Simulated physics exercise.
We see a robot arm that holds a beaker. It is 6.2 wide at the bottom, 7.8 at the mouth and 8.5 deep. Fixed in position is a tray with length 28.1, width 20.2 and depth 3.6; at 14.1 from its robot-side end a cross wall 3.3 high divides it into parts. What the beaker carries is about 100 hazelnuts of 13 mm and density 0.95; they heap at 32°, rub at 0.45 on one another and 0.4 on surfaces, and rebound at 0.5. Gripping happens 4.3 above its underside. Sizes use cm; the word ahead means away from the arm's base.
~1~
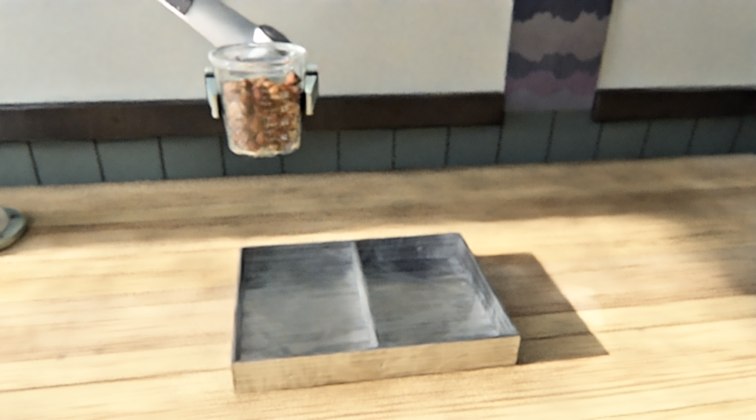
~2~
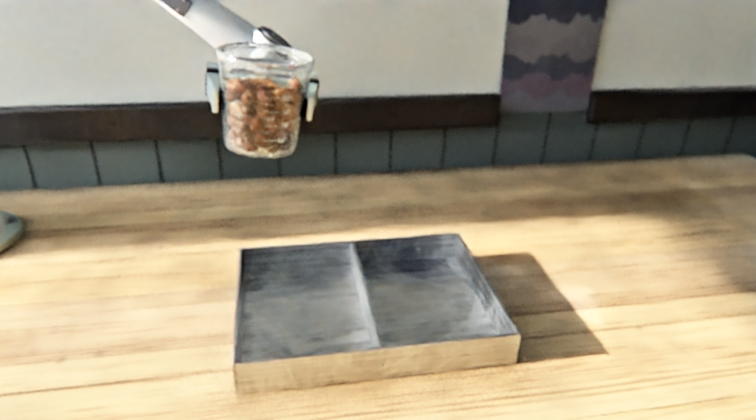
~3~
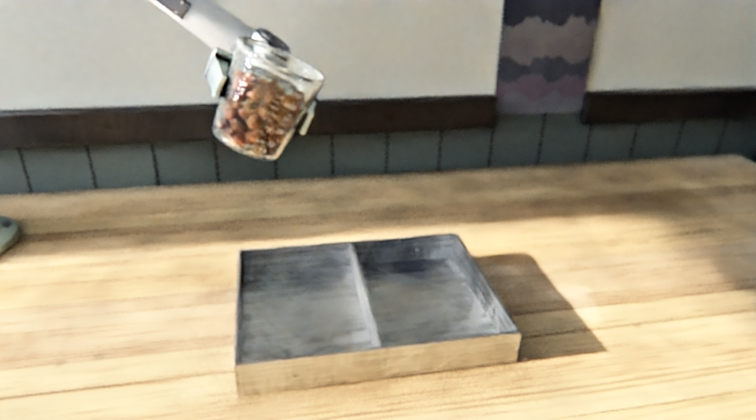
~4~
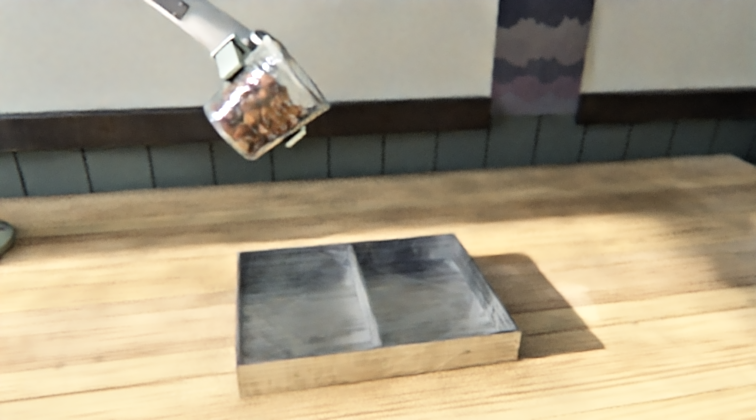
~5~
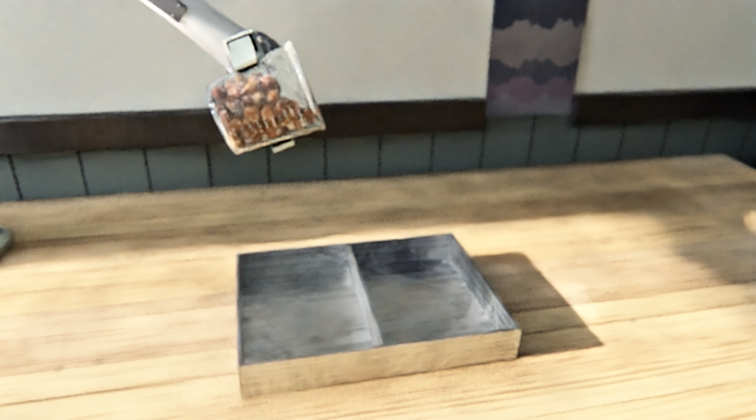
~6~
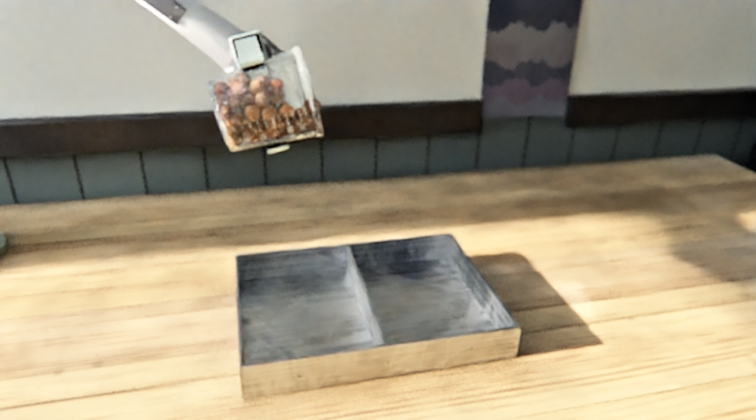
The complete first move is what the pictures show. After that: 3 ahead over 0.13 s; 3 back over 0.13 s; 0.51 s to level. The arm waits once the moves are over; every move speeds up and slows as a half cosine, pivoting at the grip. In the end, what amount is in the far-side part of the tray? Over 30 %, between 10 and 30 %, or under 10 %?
Between 10 and 30 %.
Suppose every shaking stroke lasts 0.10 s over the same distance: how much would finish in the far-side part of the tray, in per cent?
I'd expect some 35 per cent.
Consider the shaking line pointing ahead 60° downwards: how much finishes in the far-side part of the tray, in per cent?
0 %.
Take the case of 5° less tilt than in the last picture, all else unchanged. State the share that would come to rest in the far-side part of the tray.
Roughly 15 in a hundred.
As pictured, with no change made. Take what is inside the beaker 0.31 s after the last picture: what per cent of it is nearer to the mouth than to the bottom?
55 %.
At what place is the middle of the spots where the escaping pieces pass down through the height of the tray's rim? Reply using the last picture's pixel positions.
Centre: About (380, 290).
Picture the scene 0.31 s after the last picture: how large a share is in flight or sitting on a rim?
Logged share: Close to 20 per cent.
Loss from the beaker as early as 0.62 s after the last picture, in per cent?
Roughly 25 percent.
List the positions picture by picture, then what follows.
Beaker middle at (263, 102), level; upper third of the load around (261, 92), from x 230 to 295, top at y 75; 95 in the beaker, in the first frame.
Beaker middle at (264, 102), tilted 7° forward; upper third of the load around (262, 92), from x 235 to 295, top at y 80, in the second frame.
Beaker middle at (264, 103), tilted 27° forward; upper third of the load around (258, 92), from x 225 to 300, top at y 75, in the third frame.
Beaker middle at (264, 104), tilted 50° forward; upper third of the load around (260, 92), from x 220 to 300, top at y 75, in the fourth frame.
Beaker middle at (264, 104), tilted 70° forward; upper third of the load around (254, 92), from x 220 to 310, top at y 80, in the fifth frame.
Beaker middle at (264, 104), tilted 77° forward; upper third of the load around (251, 93), from x 220 to 315, top at y 80; 95 in the beaker, in the sixth frame.
Then, 0.31 s later, tilted 75° forward, highest piece 26 above the table; 76 in the beaker, 19 in flight or on a rim.
Then, 0.62 s later, tilted 16° forward, highest piece 29 above the table; 69 in the beaker, 17 in the far-side part, 8 in the robot-side part, 1 in flight or on a rim.
Then, 0.97 s later, level, highest piece 28 above the table; 69 in the beaker, 18 in the far-side part, 8 in the robot-side part.
Then, 2.02 s later, level, highest piece 28 above the table; 69 in the beaker, 18 in the far-side part, 8 in the robot-side part.
At rest, 69 in the beaker, 18 in the far-side part, 8 in the robot-side part. That is 19 % in the far-side part of the tray.
